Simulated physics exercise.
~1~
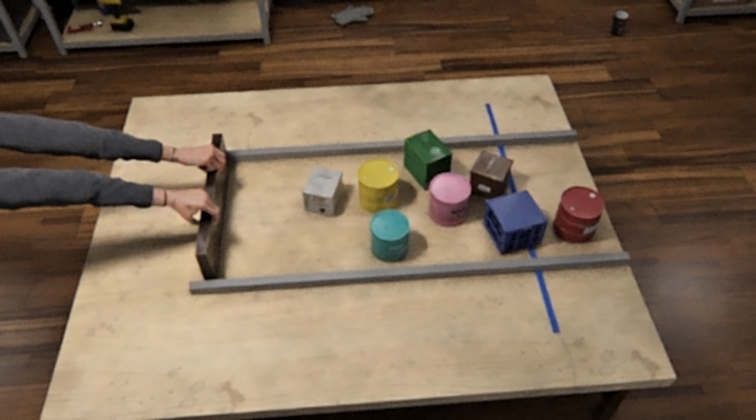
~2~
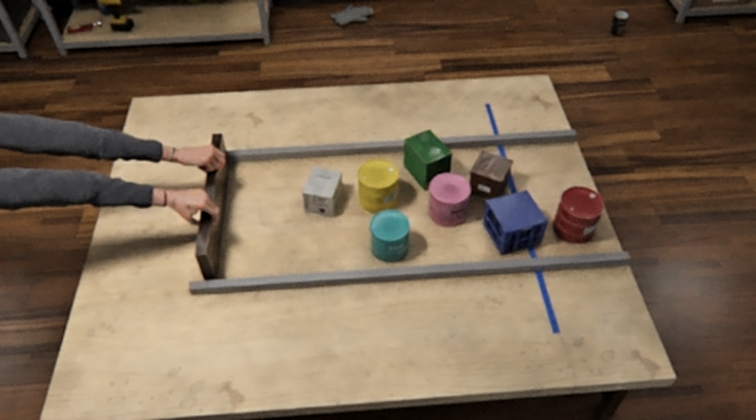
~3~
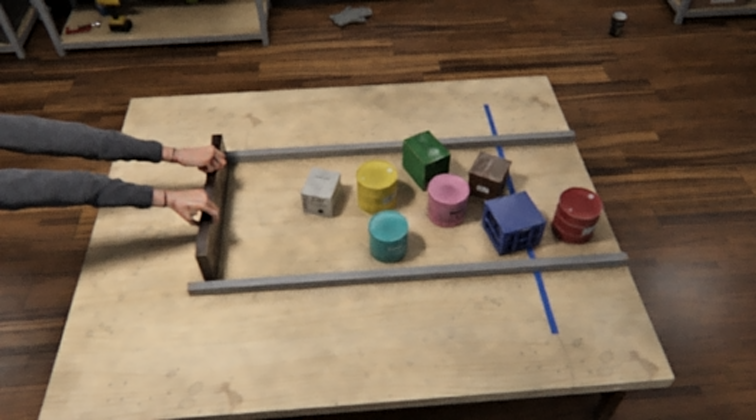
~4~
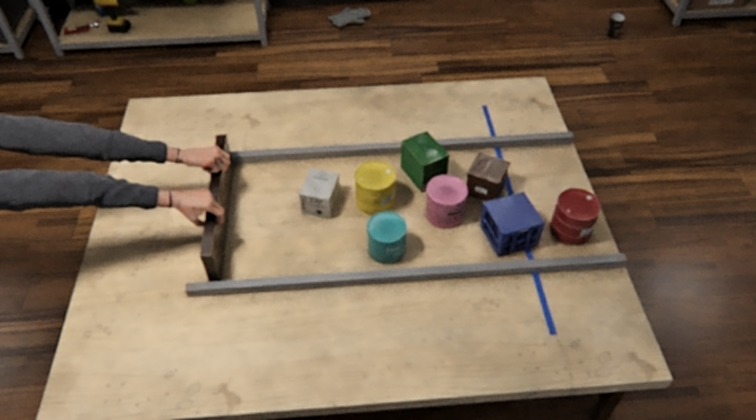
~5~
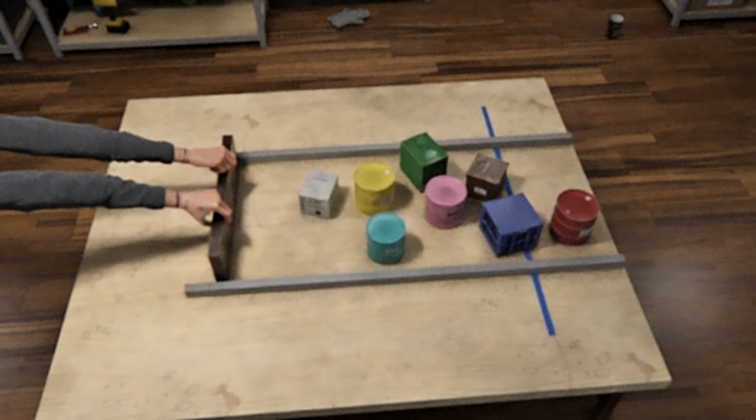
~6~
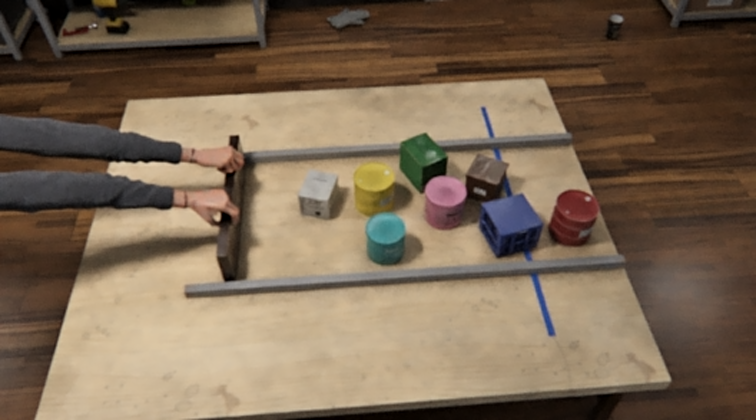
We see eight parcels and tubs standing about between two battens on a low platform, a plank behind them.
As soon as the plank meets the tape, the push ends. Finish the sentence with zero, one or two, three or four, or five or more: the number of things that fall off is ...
The number of things that fall off is one or two.
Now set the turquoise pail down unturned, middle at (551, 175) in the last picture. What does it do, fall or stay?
Put there, it simply leaves the top.
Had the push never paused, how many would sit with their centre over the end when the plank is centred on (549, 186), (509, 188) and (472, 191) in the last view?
4; 1; 0.
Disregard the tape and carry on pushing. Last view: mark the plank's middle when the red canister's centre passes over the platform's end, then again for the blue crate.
The middle sits near (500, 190) for the first and near (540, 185) for the other.
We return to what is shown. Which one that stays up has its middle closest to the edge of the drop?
That would be the brown tote.
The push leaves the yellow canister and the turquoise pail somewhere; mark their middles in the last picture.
In the last picture the yellow canister sits around (561, 174) and the turquoise pail around (548, 233).
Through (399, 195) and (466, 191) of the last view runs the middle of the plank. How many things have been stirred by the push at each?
The first number is 7, the next one 8.
A little later, none off yet; red canister at rest near (573, 218); blue crate at rest near (510, 225); brown tote at rest near (486, 180).
Next, none off yet; red canister at rest near (573, 218); blue crate shifted a little near (523, 230); brown tote shifted about its own width near (508, 175).
When it is over, the number that fall off is one or two; down, red canister.
